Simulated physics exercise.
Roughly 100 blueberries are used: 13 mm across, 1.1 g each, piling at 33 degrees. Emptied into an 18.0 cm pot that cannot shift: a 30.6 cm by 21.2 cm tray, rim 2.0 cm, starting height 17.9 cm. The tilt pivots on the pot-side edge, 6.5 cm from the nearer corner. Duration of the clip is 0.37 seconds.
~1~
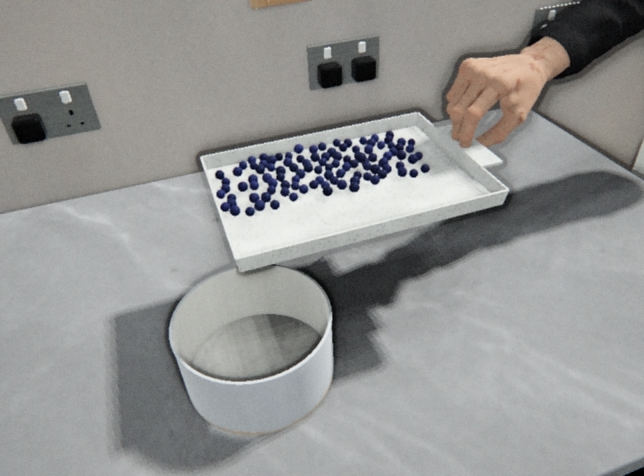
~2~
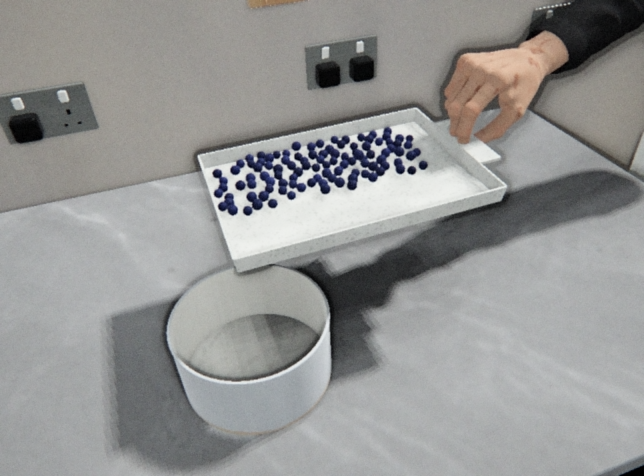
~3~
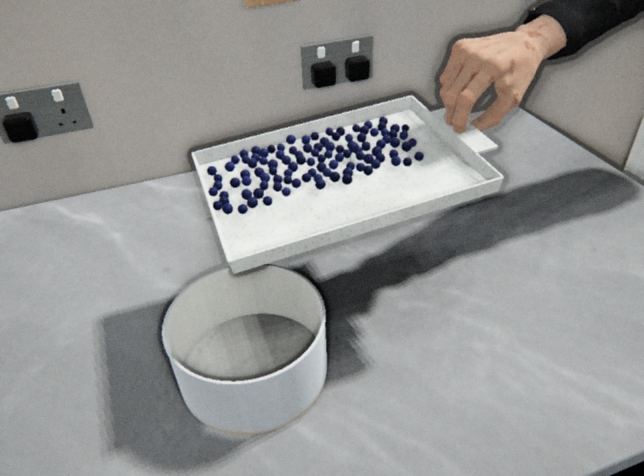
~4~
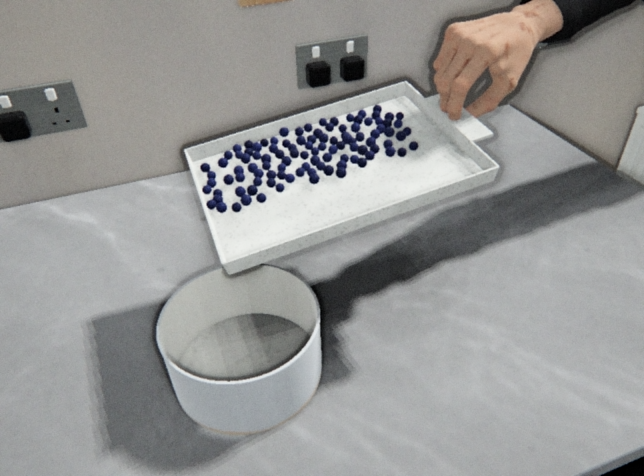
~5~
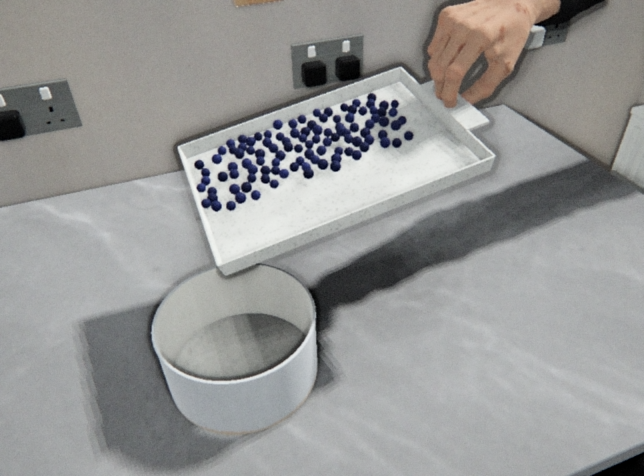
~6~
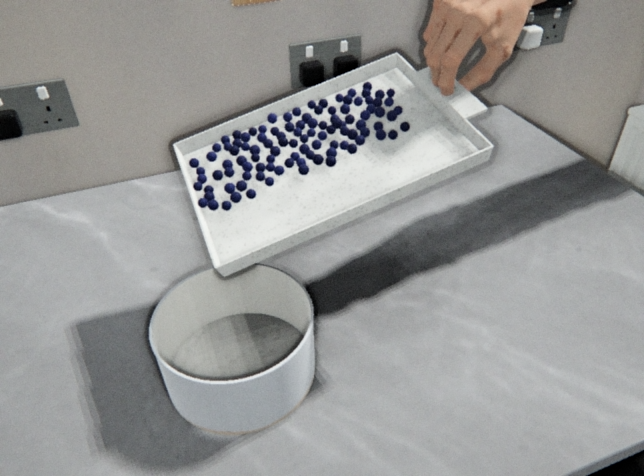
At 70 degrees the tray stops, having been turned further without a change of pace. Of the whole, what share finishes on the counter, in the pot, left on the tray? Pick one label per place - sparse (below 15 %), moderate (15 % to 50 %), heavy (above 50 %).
Counter: Sparse; pot: Sparse; left on the tray: Heavy.
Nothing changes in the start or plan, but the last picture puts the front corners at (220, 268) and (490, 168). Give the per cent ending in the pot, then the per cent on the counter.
The pot gets 5 and the counter 0.
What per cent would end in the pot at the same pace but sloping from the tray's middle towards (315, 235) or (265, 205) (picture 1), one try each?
Roughly 5 per cent on the first try and 0 per cent on the second.
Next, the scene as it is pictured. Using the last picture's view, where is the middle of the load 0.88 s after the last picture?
Near (222, 192).
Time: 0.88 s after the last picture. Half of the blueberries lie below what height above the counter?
About 22 centimetres.
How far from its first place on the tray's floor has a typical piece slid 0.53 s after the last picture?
Roughly 12 cm.
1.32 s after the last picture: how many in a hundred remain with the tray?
It comes to near 100 per cent.
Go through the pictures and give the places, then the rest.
In the first picture, tray tilt 0 degrees, front corners at (238, 257) and (505, 189); middle of the pieces at (318, 170); pot at (251, 317).
In the second picture, tray tilt 1 degrees, front corners at (236, 257) and (503, 186); middle of the pieces at (316, 168).
In the third picture, tray tilt 4 degrees, front corners at (231, 259) and (500, 176), lowest corner left front; middle of the pieces at (311, 162).
In the fourth picture, tray tilt 8 degrees, front corners at (225, 261) and (495, 166), lowest corner left front; middle of the pieces at (304, 155).
In the fifth picture, tray tilt 12 degrees, front corners at (220, 263) and (491, 156), lowest corner left front; middle of the pieces at (298, 149).
In the sixth picture, tray tilt 15 degrees, front corners at (217, 265) and (489, 146), lowest corner left front; middle of the pieces at (293, 143); pot at (232, 316).
Then, 0.53 s after the last picture, tilt 41 degrees; the tray holds 100 %, the pot 0 %.
Then, 0.88 s after the last picture, tilt 59 degrees; the tray holds 100 %, the pot 0 %.
Then, 1.32 s after the last picture, tilt 70 degrees; the tray holds 100 %, the pot 0 %.
In the end, counter 0 %, pot 5 %, tray 95 %.
